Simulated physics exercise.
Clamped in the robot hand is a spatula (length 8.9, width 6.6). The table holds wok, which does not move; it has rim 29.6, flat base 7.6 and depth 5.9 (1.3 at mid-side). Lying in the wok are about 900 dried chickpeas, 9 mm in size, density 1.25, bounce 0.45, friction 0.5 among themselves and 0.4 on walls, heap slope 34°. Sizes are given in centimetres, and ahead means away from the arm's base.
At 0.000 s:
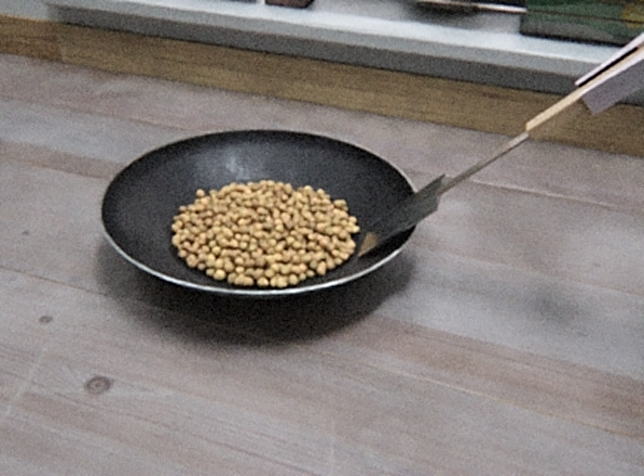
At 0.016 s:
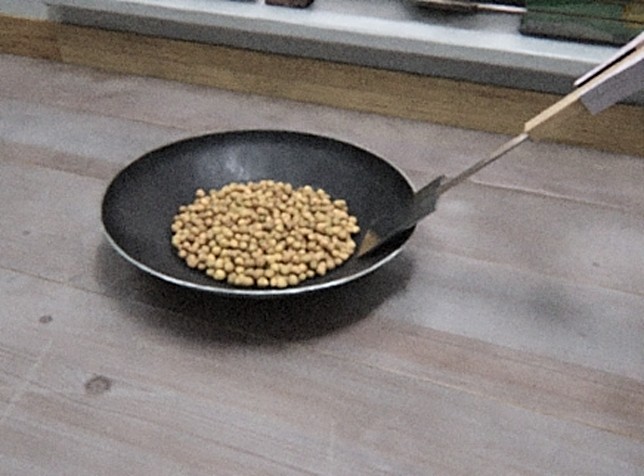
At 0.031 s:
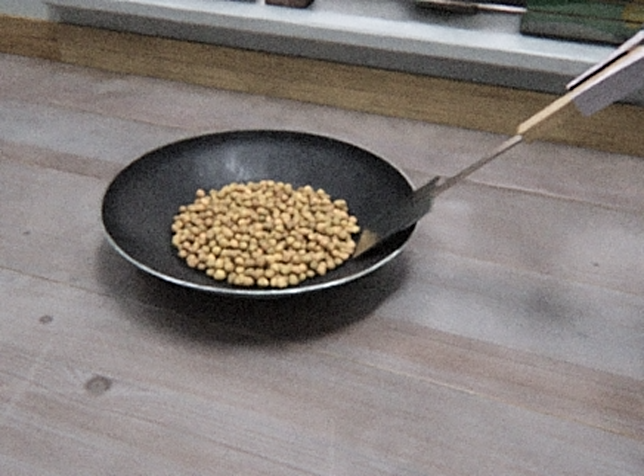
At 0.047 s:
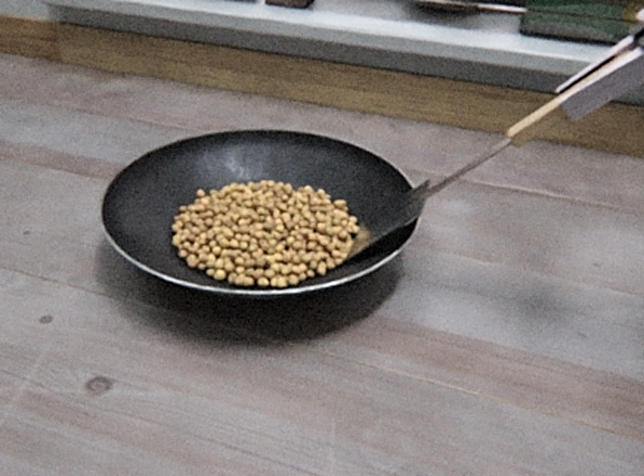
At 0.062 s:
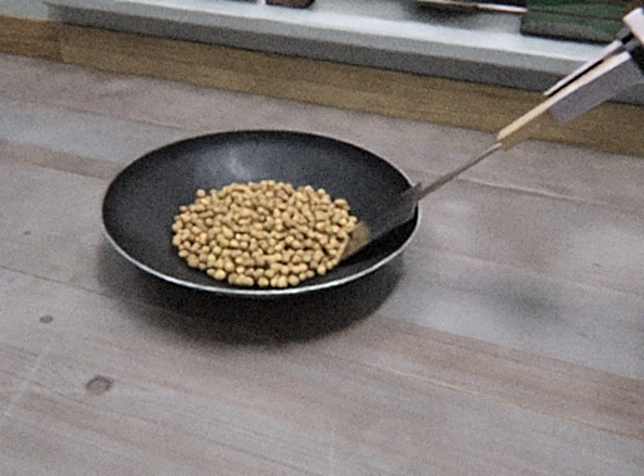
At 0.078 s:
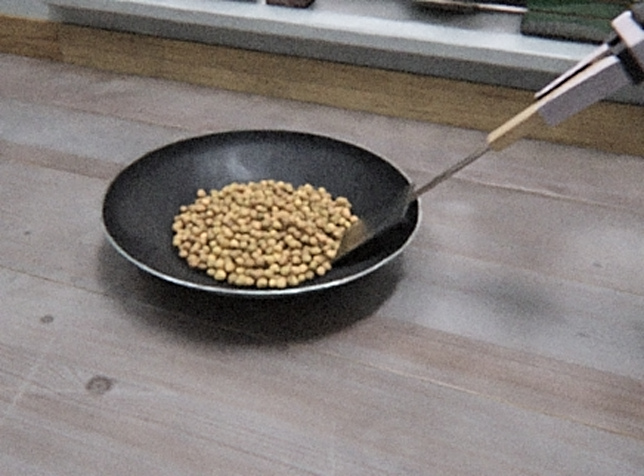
A pale, weathered wooden tabletop is seen from above at an angle, with a light wooden strip and a whitish ledge along the back. A black wok with a thin bright rim sits left of centre, holding a heap of tan chickpeas, while a metal spatula with a light handle, held by a partly visible gripper, reaches in from the upper right. The spatula slides slightly left and down along the heap's right edge, the chickpeas barely shifting, while the wok and camera stay still.
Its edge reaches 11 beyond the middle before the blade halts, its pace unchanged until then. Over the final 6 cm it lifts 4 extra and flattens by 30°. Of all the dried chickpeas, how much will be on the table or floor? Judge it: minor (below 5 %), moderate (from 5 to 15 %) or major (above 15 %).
My judgement: Moderate.
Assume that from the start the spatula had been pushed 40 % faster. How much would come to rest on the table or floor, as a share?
About 15 in a hundred.
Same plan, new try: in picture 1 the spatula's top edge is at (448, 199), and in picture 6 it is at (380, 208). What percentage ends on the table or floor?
About 25 per cent.
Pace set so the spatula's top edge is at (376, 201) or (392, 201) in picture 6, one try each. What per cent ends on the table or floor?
First try about 25 %, second try about 15 %.
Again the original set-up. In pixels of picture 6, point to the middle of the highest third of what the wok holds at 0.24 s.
(244, 210).
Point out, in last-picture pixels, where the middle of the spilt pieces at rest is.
Near (82, 196) in the last picture.
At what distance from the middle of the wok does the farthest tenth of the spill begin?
I'd put it at about 30 centimetres.
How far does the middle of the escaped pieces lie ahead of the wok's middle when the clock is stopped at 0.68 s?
18 cm.
By 0.24 s, sloping 48°, highest piece 5 above the table; 900 in the wok.
By 0.40 s, sloping 40°, highest piece 6 above the table; 900 in the wok.
By 0.68 s, sloping 18°, highest piece 7 above the table; 830 in the wok, 62 on the table or floor, 8 on the blade or in flight.
By 1.73 s, sloping 18°, highest piece 6 above the table; 830 in the wok, 70 on the table or floor.
Final count, 830 in the wok, 70 on the table or floor. That is 8 % on the table or floor.
